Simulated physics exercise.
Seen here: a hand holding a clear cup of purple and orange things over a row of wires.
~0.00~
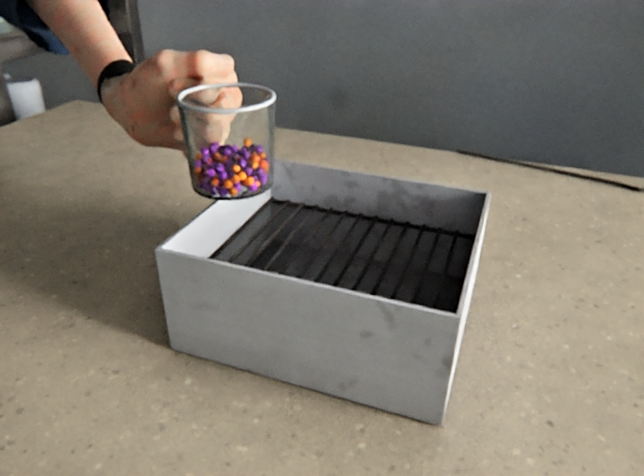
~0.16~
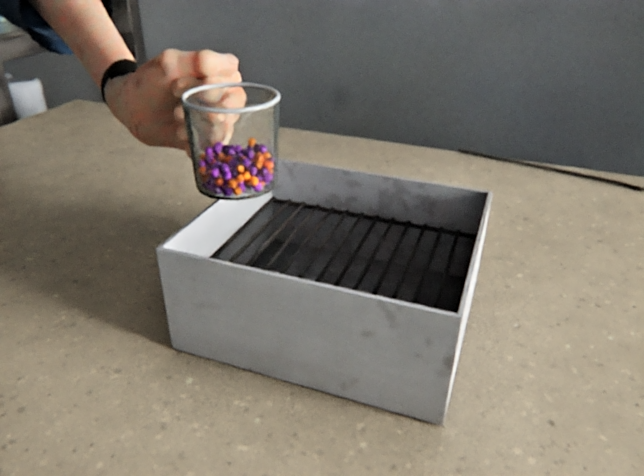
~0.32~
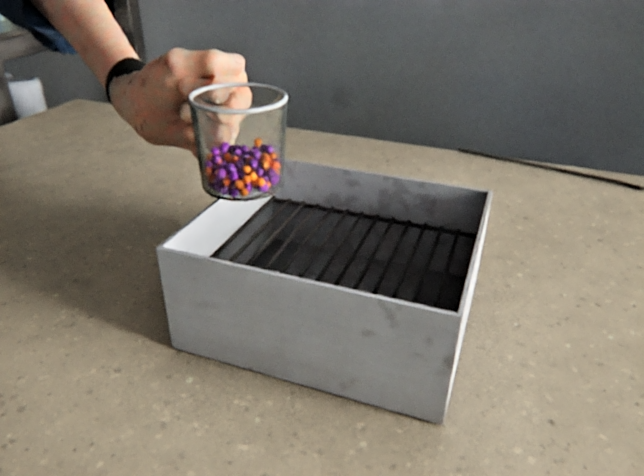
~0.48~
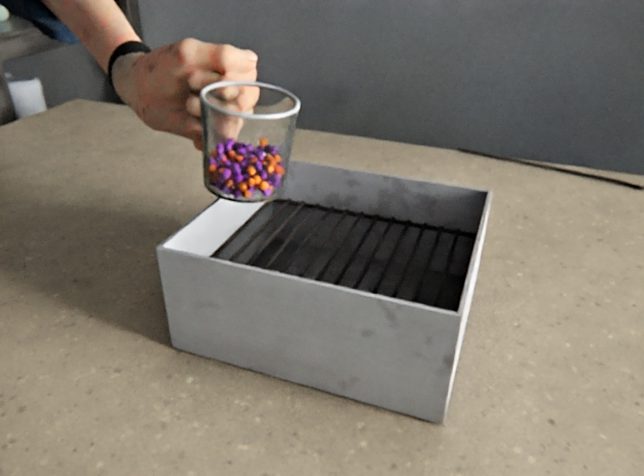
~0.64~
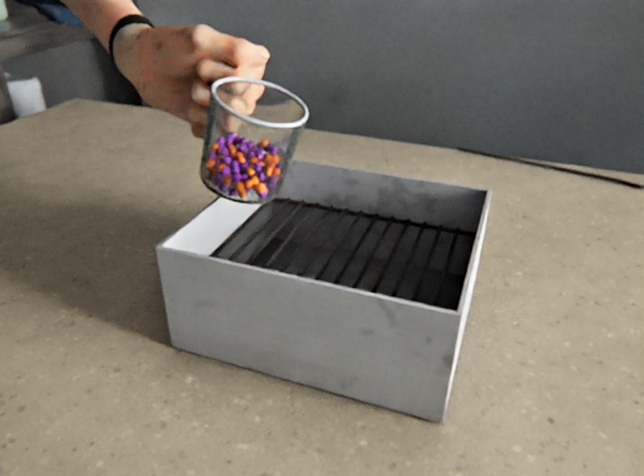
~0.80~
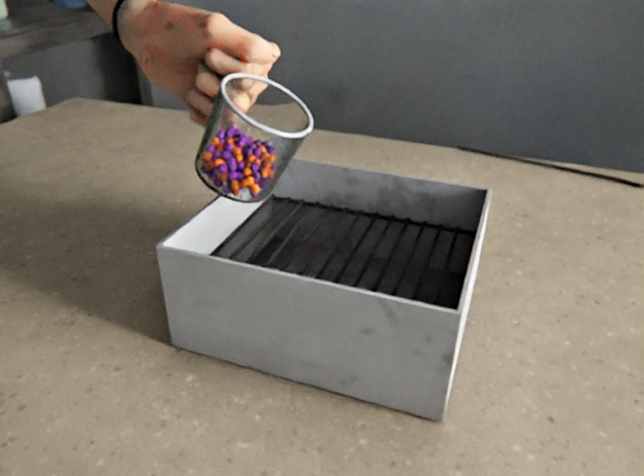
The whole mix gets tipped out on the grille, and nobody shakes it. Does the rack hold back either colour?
I'd say the purple ones will pass. Orange ones will pass.
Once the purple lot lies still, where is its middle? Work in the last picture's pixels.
It settles with its middle near (315, 298).
Around 1.29 s, purple ones, all in the cup; orange ones, all in the cup.
Around 1.80 s, purple ones, all in the cup; orange ones, all in the cup.
Around 2.42 s, purple ones, a small part on or over the wires, most under the rack; orange ones, about a quarter on or over the wires, most under the rack.
Finally (2.9 s), purple ones, a stray few on the wires, nearly all under the rack; orange ones, all under the rack.
